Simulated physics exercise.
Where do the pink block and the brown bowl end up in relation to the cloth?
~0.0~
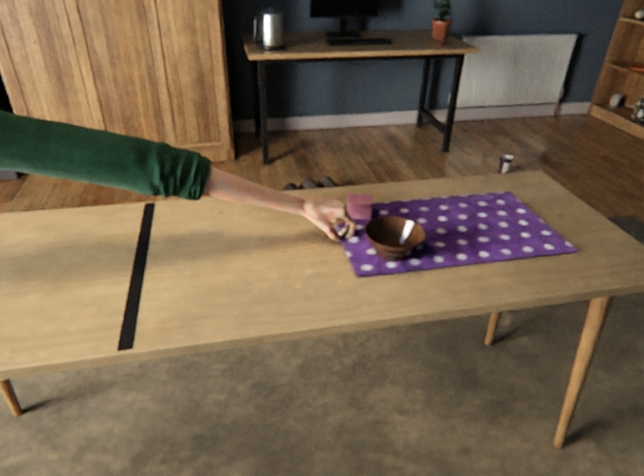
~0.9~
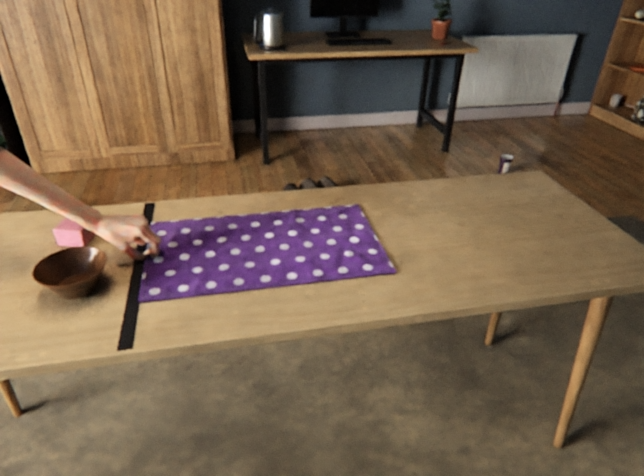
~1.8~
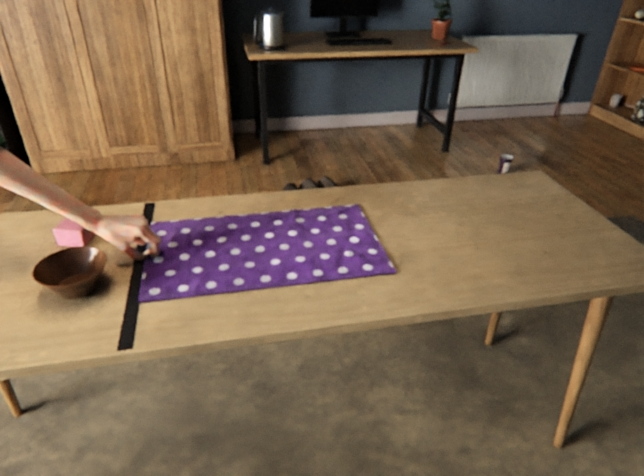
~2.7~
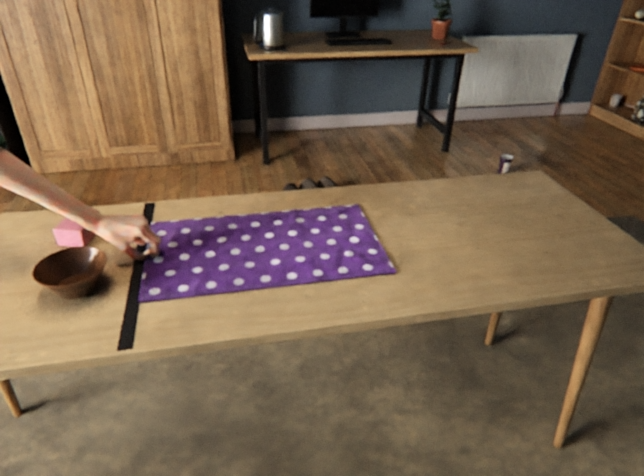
Both end up off the cloth, resting on the bare table past its left edge, beyond the dark tape.
